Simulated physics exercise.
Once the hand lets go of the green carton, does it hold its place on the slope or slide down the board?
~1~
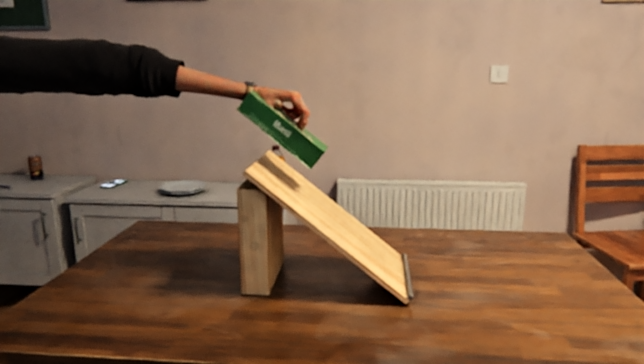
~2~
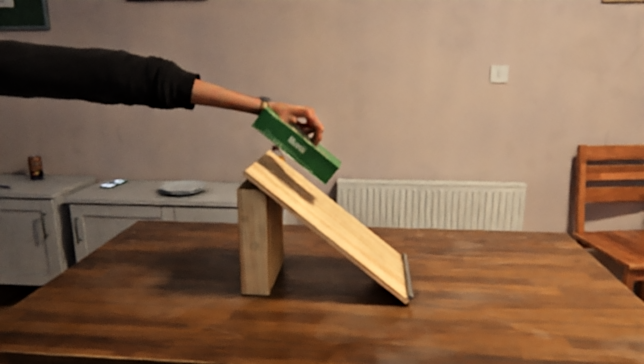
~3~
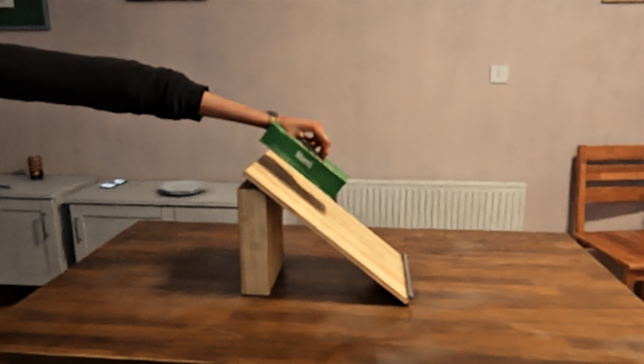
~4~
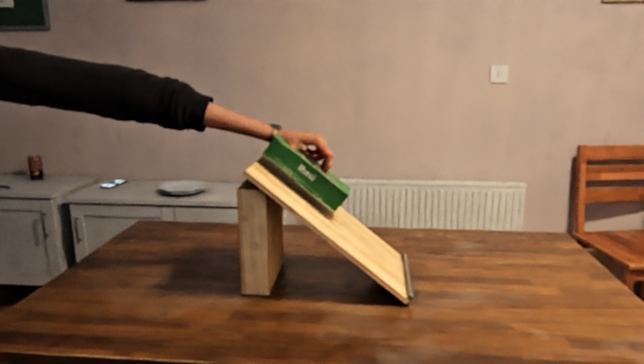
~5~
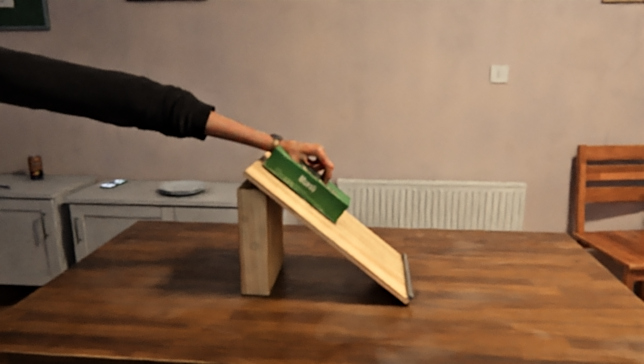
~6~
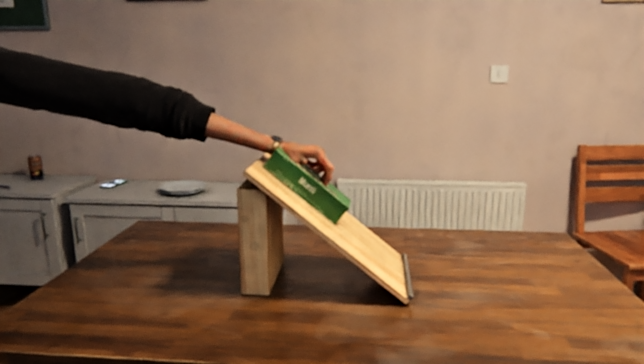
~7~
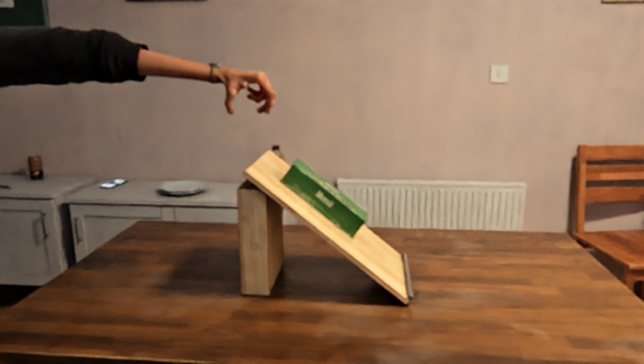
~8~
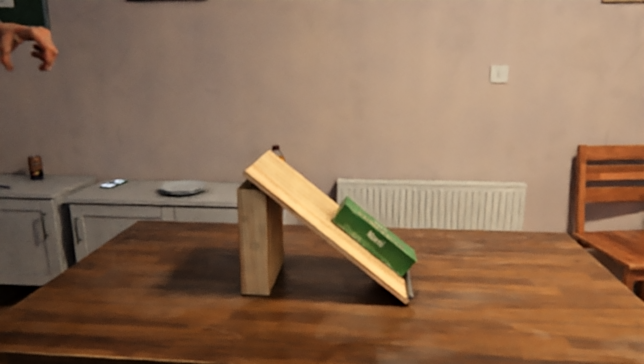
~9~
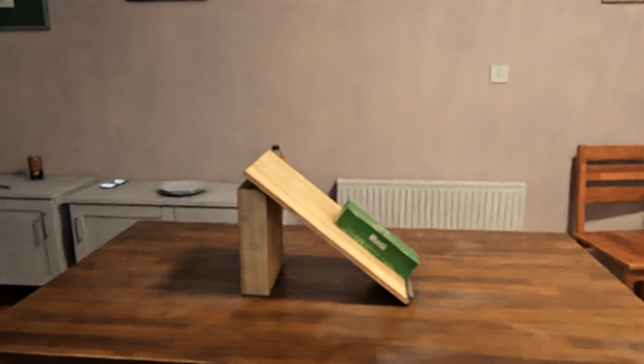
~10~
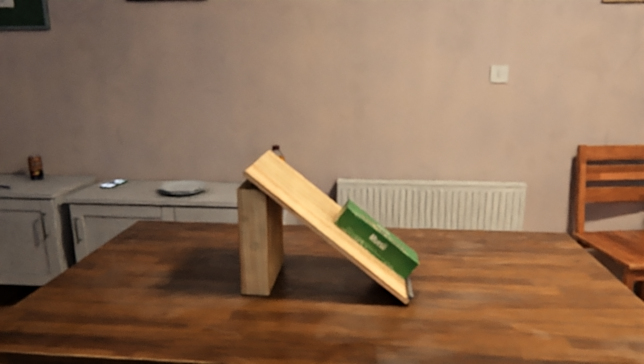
The green carton slides down the board and comes to rest at its lower end.
